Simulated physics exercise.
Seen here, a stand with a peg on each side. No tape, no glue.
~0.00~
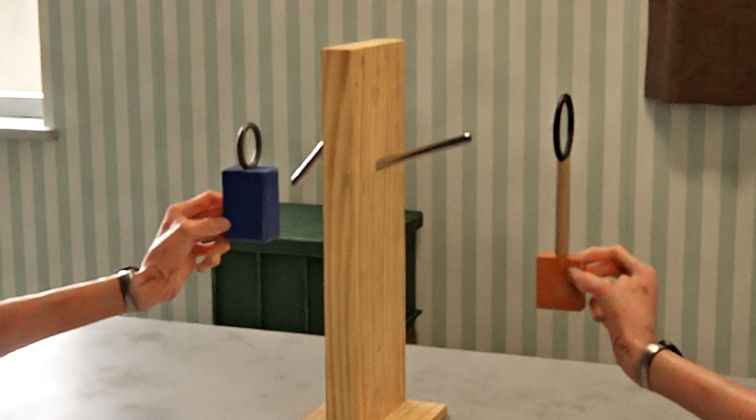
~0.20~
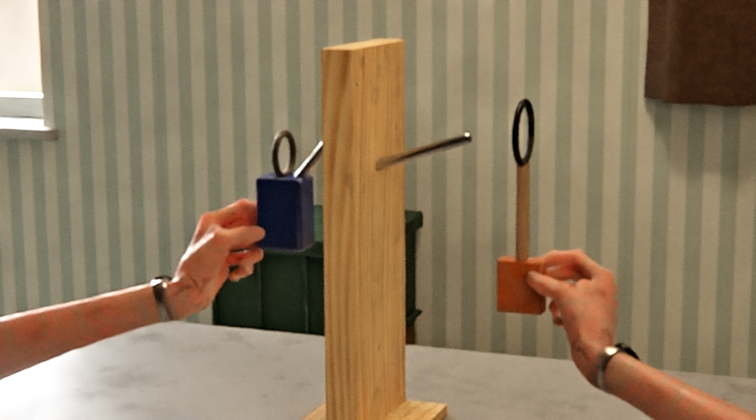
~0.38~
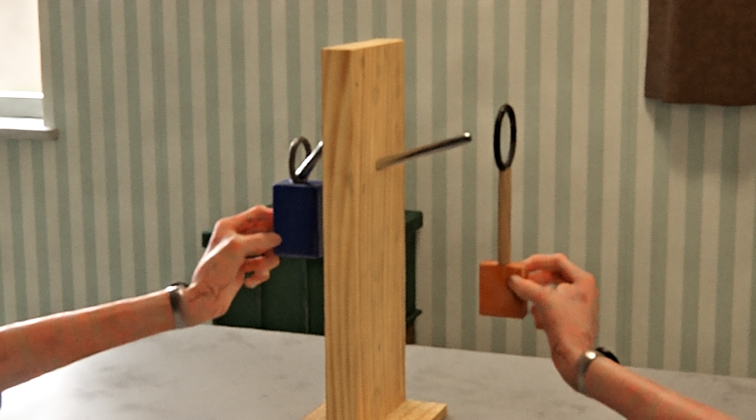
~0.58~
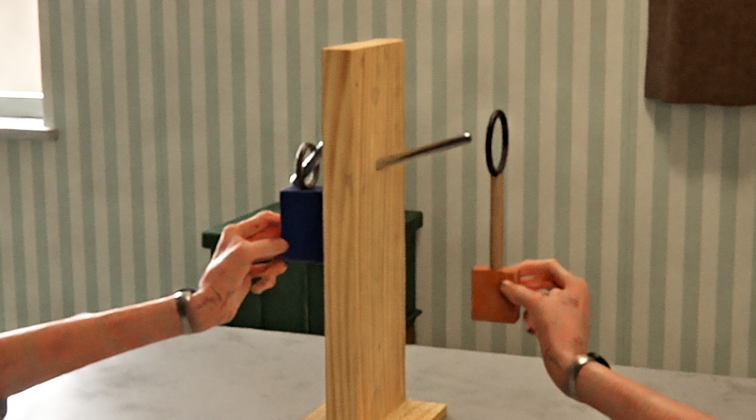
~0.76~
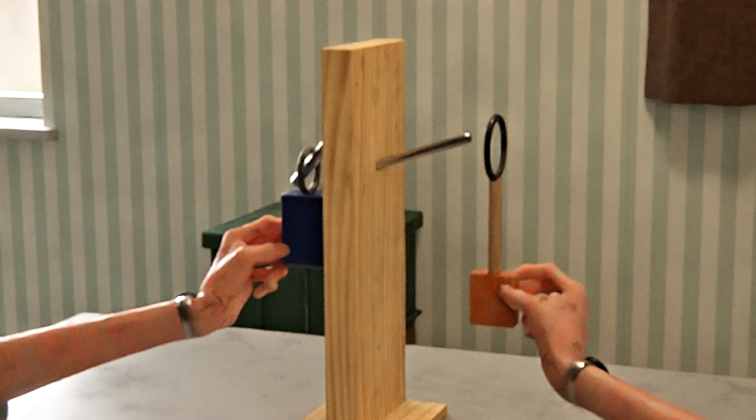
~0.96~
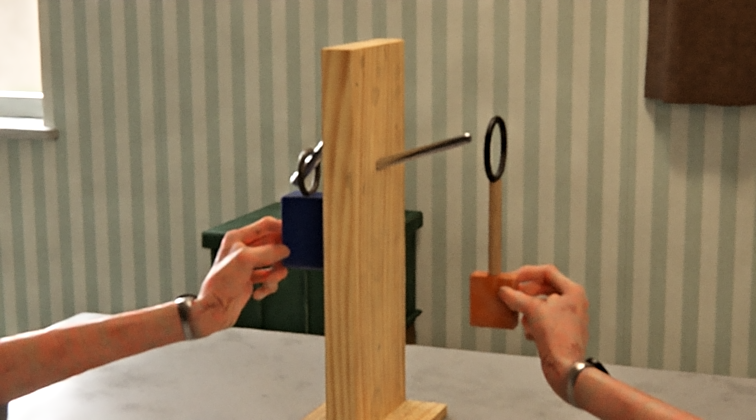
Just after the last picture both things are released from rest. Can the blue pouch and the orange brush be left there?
The blue pouch drops to the table, the orange brush drops to the table.
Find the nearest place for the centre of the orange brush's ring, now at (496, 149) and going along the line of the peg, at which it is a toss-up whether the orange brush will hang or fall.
At about (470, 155).
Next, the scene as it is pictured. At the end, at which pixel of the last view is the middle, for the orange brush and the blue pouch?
About (494, 348), and the other about (260, 395).
After 1.14 s, blue pouch on its way down near (292, 281); orange brush on its way down near (494, 309).
In the end (2.0 s), the blue pouch falls off, near (260, 396); the orange brush falls off, near (494, 348).
